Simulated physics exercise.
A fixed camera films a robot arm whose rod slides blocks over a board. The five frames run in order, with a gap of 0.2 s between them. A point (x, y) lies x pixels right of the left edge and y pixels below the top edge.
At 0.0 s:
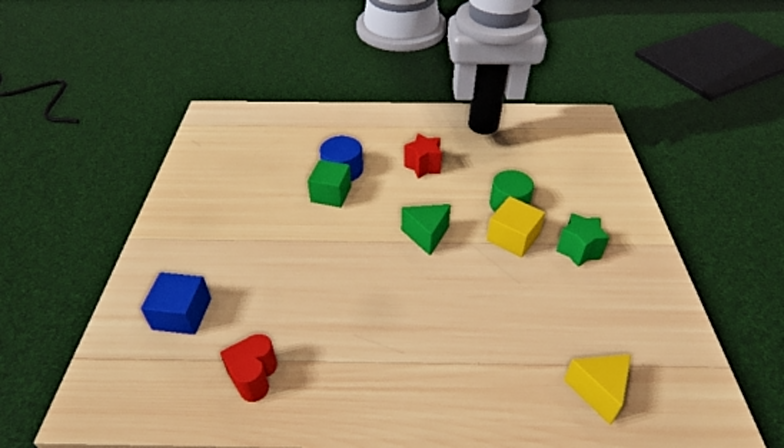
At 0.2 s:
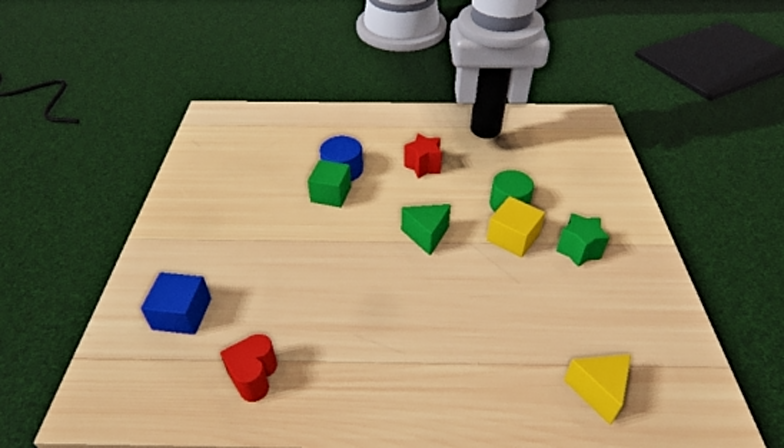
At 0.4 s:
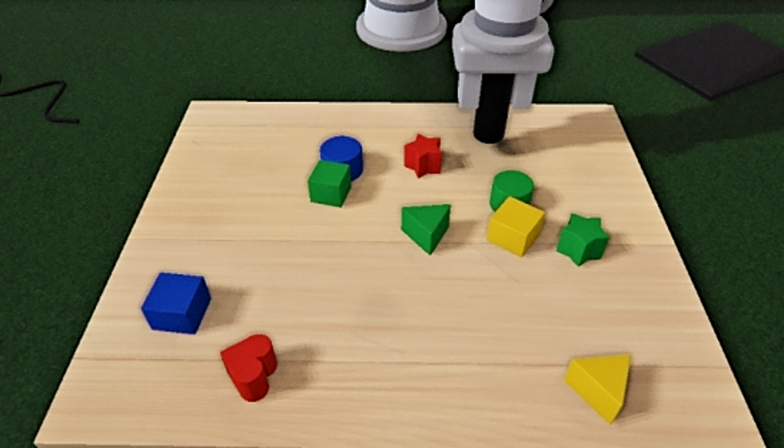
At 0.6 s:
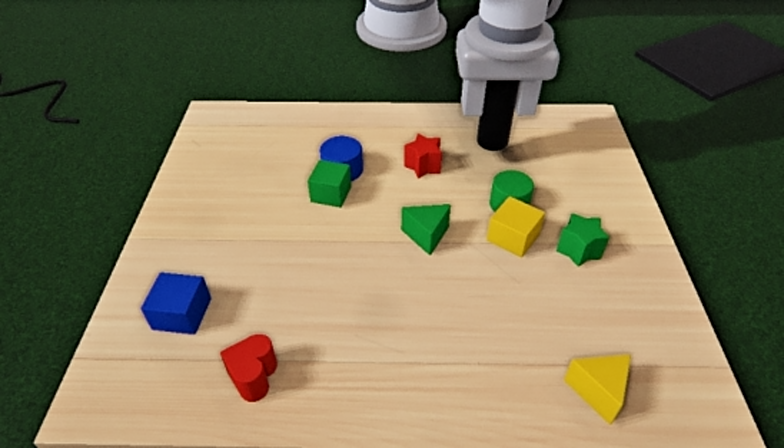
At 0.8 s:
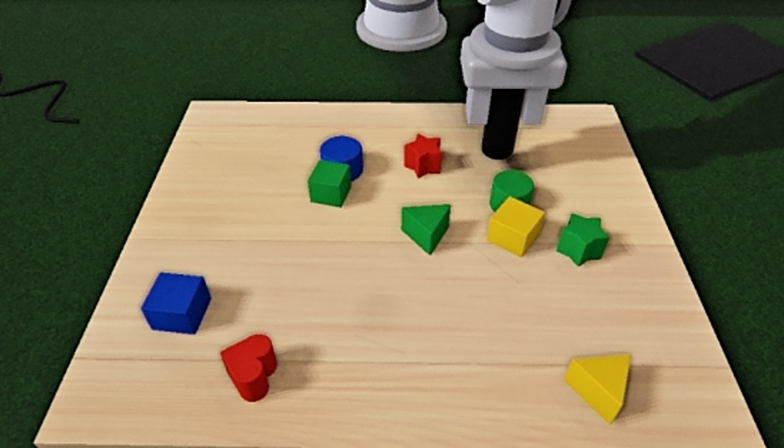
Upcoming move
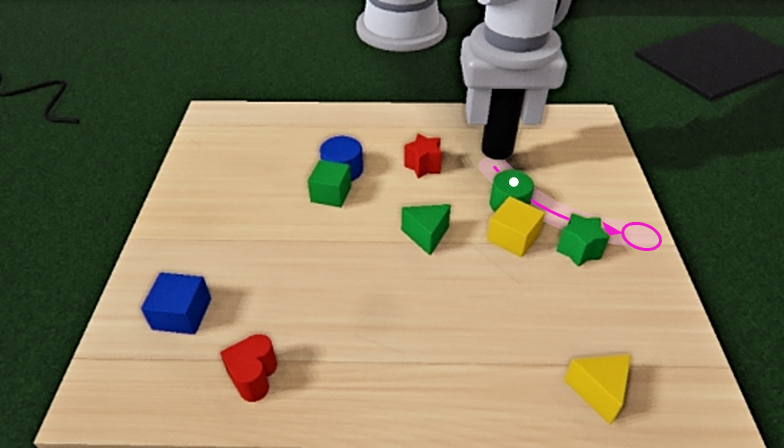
On a light wooden board scattered with red, blue, green and yellow blocks, a robot arm's black rod moved slightly down and to the right, nearing the green cylinder, while the blocks stayed still.
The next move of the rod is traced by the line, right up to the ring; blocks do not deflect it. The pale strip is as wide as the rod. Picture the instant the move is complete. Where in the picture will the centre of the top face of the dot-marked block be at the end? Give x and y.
At (519, 199).
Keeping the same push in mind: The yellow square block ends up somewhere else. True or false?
That statement is accurate.
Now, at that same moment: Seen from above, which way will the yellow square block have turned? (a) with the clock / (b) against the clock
b
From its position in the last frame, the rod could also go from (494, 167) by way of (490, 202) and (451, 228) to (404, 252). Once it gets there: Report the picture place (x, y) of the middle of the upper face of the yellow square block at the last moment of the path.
(528, 247)
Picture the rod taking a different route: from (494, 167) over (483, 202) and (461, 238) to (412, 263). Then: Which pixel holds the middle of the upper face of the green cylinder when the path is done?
At the end it should sit near (521, 200).
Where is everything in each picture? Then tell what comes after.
Rod tip at (483, 127); block tops, green cylinder at (514, 182); yellow square block at (518, 215); green star block at (586, 228), in the first picture.
Rod at (485, 131); blocks unchanged, in the second picture.
Rod at (488, 136); blocks unchanged, in the third picture.
Rod at (492, 143); blocks unchanged, in the fourth picture.
Rod at (497, 151); green cylinder at (514, 182); yellow square block at (518, 215); green star block at (586, 228), in the fifth picture.
Path on the board, from (494, 167) by way of (529, 198) and (580, 223) to (641, 236); the dot is on the green cylinder.
What follows on the original path. One third of the way, rod at (533, 183); green cylinder at (517, 198); yellow square block at (513, 227), turned 35° anticlockwise.
Two thirds of the way, rod at (586, 207); green cylinder at (519, 199); yellow square block at (511, 229), turned 35° anticlockwise.
At the end, rod at (649, 220); green cylinder at (519, 199); yellow square block at (511, 229), turned 35° anticlockwise; green star block in place.
